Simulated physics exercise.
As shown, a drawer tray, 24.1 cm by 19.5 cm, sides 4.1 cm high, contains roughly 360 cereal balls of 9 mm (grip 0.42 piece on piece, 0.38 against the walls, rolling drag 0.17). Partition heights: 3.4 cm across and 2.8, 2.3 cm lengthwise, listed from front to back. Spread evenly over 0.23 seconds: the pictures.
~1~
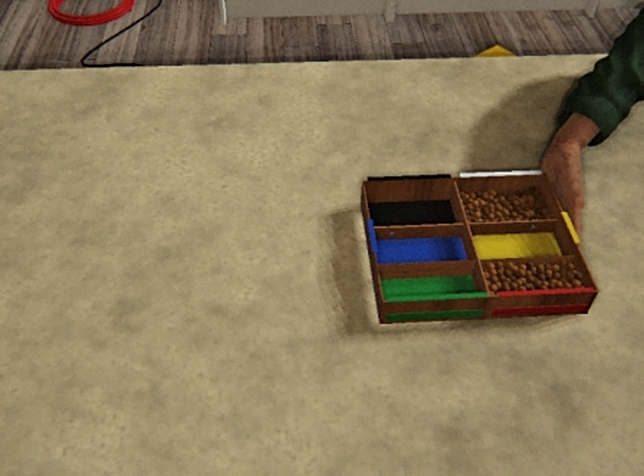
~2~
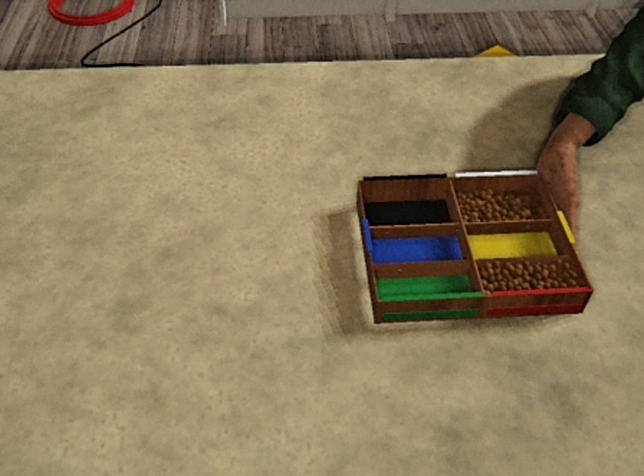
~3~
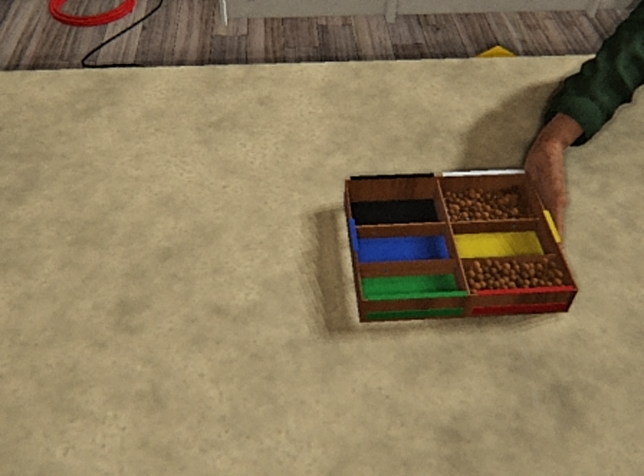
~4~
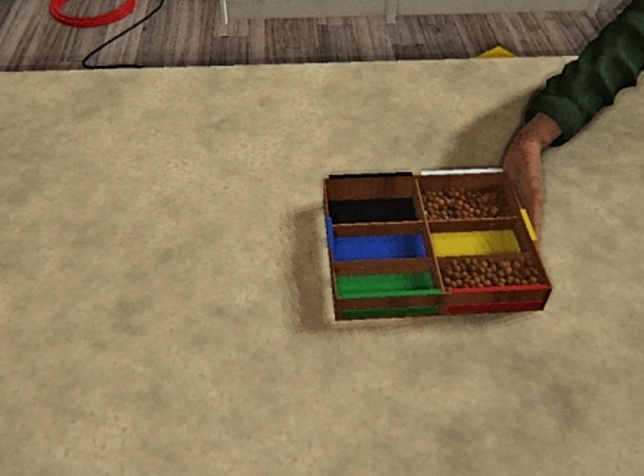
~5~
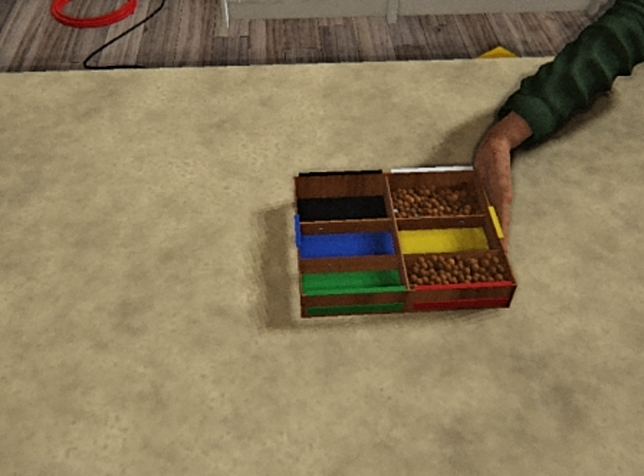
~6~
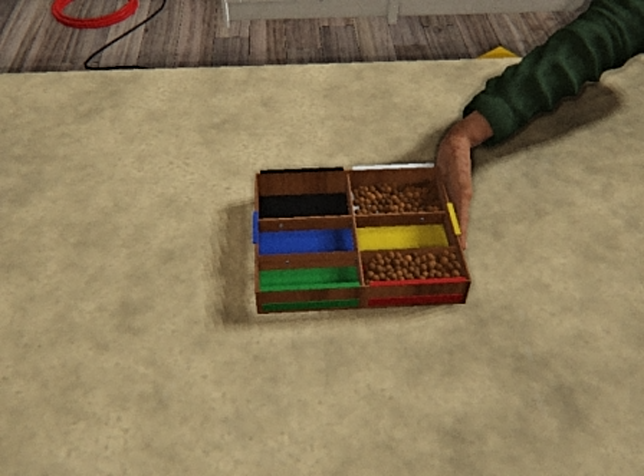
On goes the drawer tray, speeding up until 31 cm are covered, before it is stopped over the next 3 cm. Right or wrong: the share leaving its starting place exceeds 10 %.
Right.
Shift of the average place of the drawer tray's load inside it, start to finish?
It ends up roughly 3.5 centimetres off.
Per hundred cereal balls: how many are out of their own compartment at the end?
Around 20%.
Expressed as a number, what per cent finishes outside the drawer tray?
Somewhere near 5 per cent, I'd say.
Then, 0.09 s after the last picture, tilt 0 degrees; red 55 %, white 45 %; 0 % away from where they began.
Then, 0.15 s after the last picture, tilt 0 degrees; red 55 %, white 45 %; 0 % away from where they began.
Then, 0.22 s after the last picture, tilt 0 degrees; black 5 %, green 5 %, red 45 %, white 40 %; 15 % away from where they began.
Then, 0.28 s after the last picture, tilt 0 degrees; black 5 %, green 5 %, red 45 %, blue 5 %, white 35 %; 20 % away from where they began.
In the end, black 5 %, green 5 %, red 45 %, blue 5 %, white 35 %, outside 5 %; 20 % away from where they began.
